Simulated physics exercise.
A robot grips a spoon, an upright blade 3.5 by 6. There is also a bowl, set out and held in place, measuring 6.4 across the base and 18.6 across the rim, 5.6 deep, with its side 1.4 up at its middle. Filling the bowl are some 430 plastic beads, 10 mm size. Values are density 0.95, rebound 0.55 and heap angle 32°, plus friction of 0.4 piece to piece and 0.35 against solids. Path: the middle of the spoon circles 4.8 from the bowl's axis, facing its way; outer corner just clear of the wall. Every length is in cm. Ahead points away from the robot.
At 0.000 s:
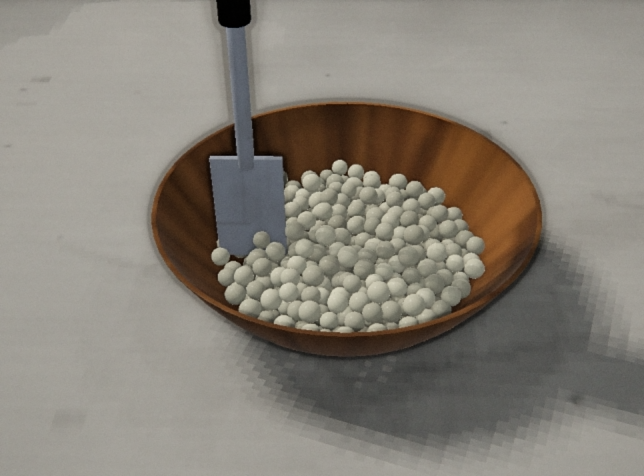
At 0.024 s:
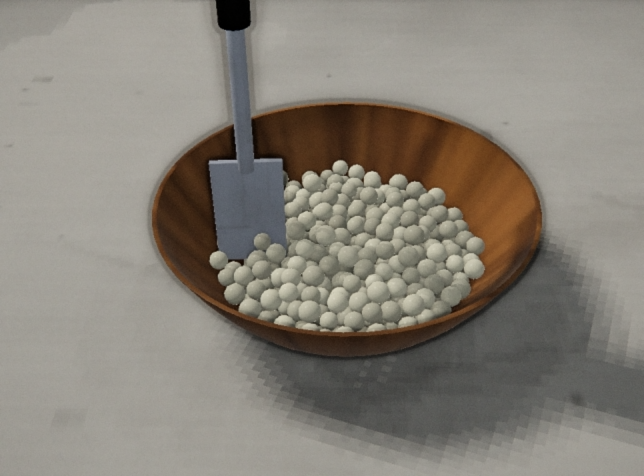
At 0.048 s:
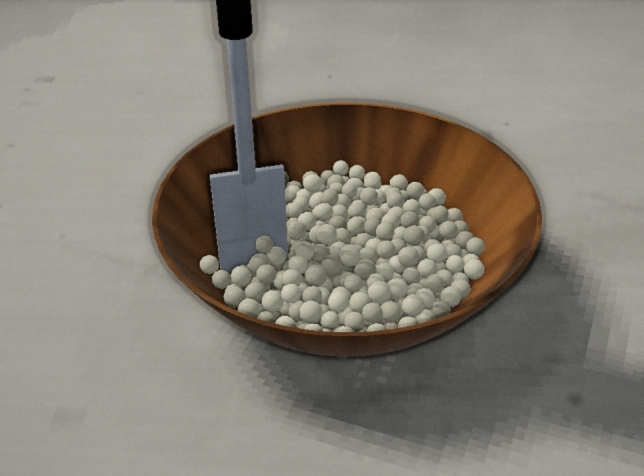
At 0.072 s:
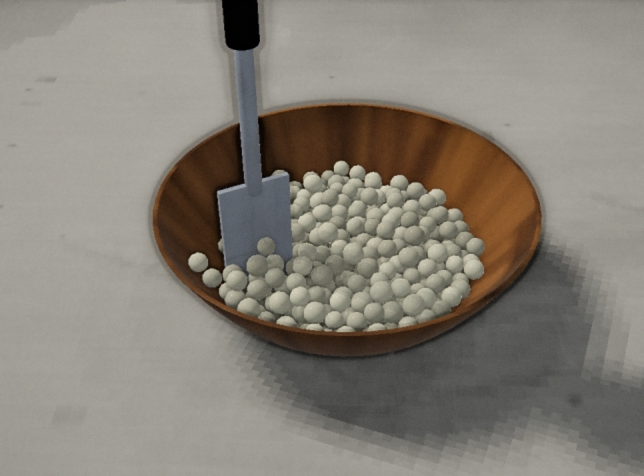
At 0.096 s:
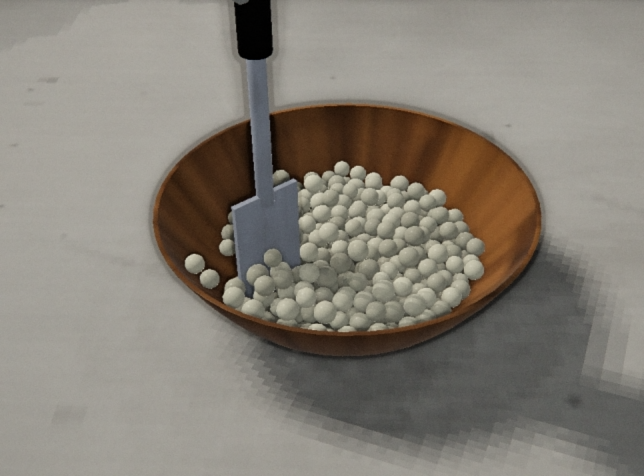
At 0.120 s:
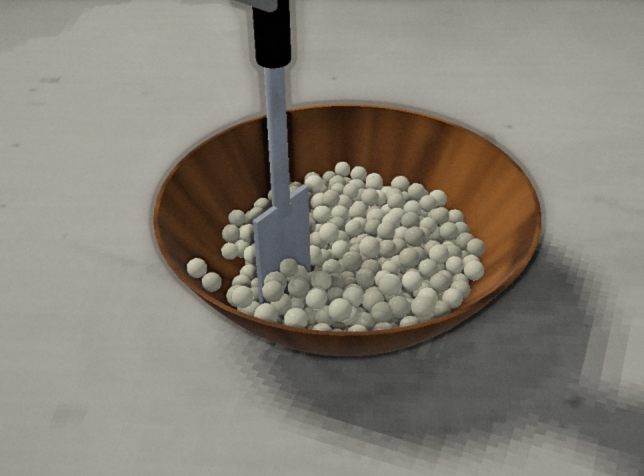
A flat grey blade on a black handle starts upright at the left side of a brown bowl filled with pale beads. It sweeps toward the viewer and rightward along the near-left wall, turning as it goes, pushing nearby beads aside, while a few shift up beside the left rim and the bowl stays still.
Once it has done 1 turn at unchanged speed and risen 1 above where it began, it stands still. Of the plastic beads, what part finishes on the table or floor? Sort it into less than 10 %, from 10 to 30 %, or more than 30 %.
It goes in less than 10 %.
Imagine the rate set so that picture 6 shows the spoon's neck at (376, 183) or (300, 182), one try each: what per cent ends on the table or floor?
Roughly 25 per cent on the first try and 10 per cent on the second.
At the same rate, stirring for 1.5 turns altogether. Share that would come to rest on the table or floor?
Close to 10 in a hundred.
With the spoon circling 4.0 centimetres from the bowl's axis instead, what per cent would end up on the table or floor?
In that case some 0 %.
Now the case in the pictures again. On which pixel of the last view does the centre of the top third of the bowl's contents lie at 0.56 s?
Centre, approx.: (300, 184).
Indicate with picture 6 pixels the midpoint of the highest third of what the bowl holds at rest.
(287, 243).
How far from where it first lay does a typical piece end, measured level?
3 cm.
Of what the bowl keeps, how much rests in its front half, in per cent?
Some 50 per cent.
After 0.34 s, 172° round, highest piece 7 above the table; 425 in the bowl, 4 on the table or floor, 2 in flight or on the tool.
After 0.56 s, 290° round, highest piece 7 above the table; 414 in the bowl, 14 on the table or floor, 3 in flight or on the tool.
After 0.87 s, 0° round, highest piece 5 above the table; 410 in the bowl, 21 on the table or floor.
After 1.57 s, 0° round, highest piece 5 above the table; 410 in the bowl, 21 on the table or floor.
In the end, 410 in the bowl, 21 on the table or floor. That is 5 % on the table or floor.
